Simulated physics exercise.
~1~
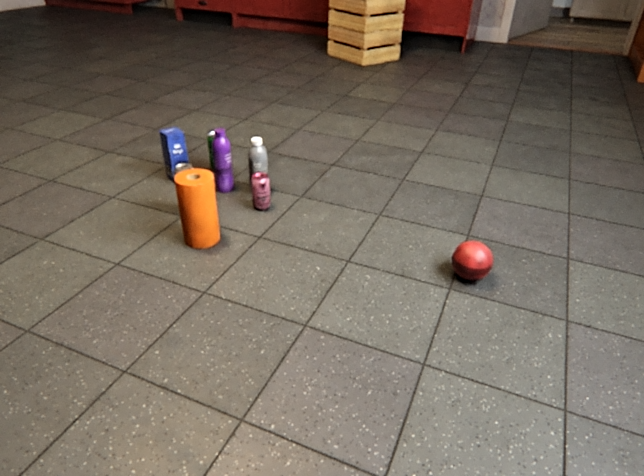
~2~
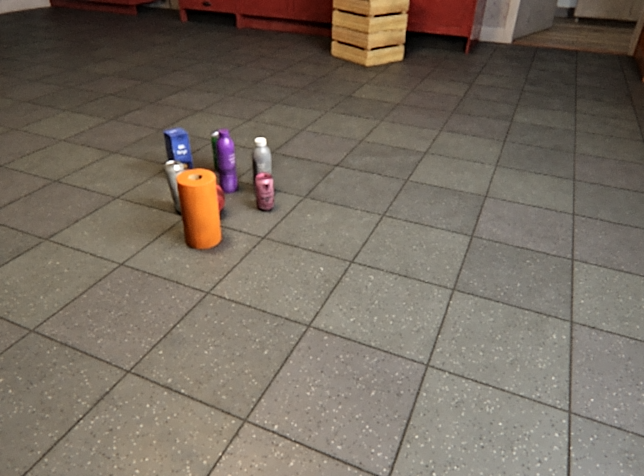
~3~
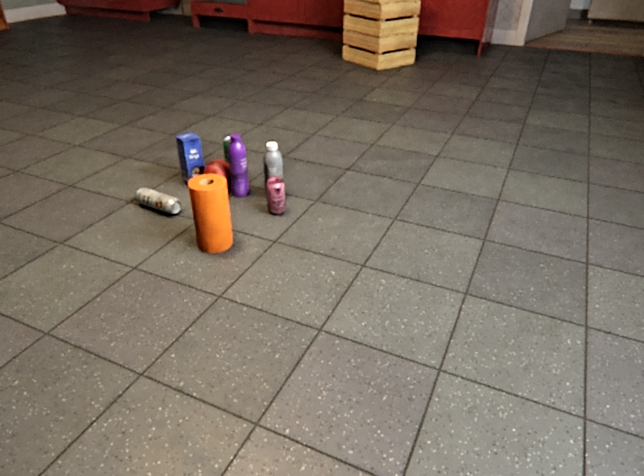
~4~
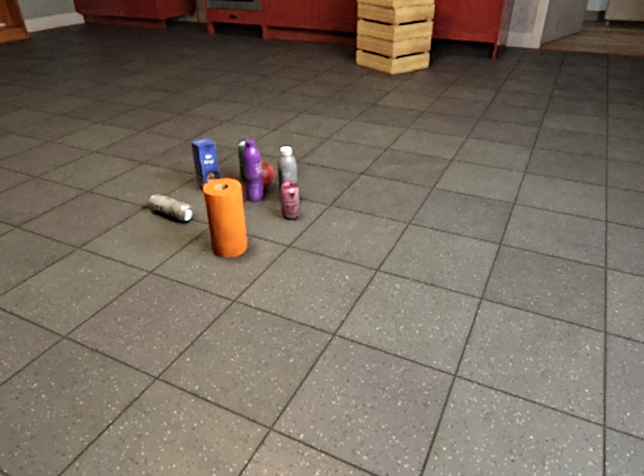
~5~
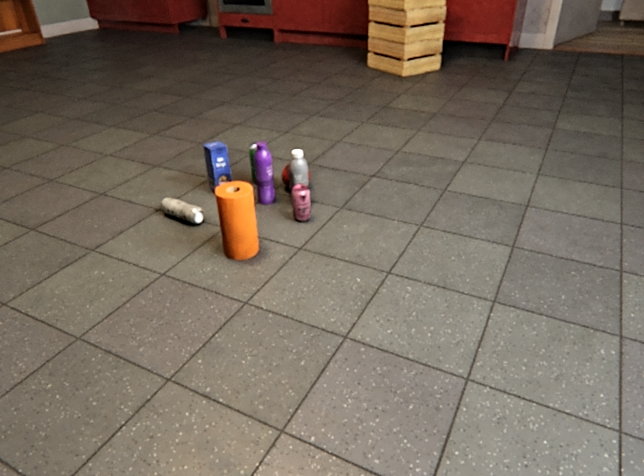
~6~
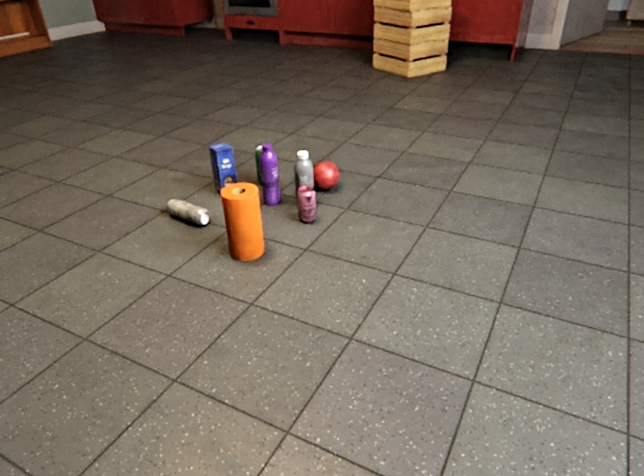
The clip opens on a dark tiled floor where a blue carton, a purple bottle, a grey bottle, a pink can and an orange roll stand grouped, with a white can partly hidden behind the roll. A red ball rolls in from the right and passes behind the orange roll as the white can tips to the left. The can ends up on its side while the ball moves back among the objects. As the view pans slightly left, the ball rolls rightward behind the purple and grey bottles. It finally emerges beside the grey bottle, with only the white can toppled.
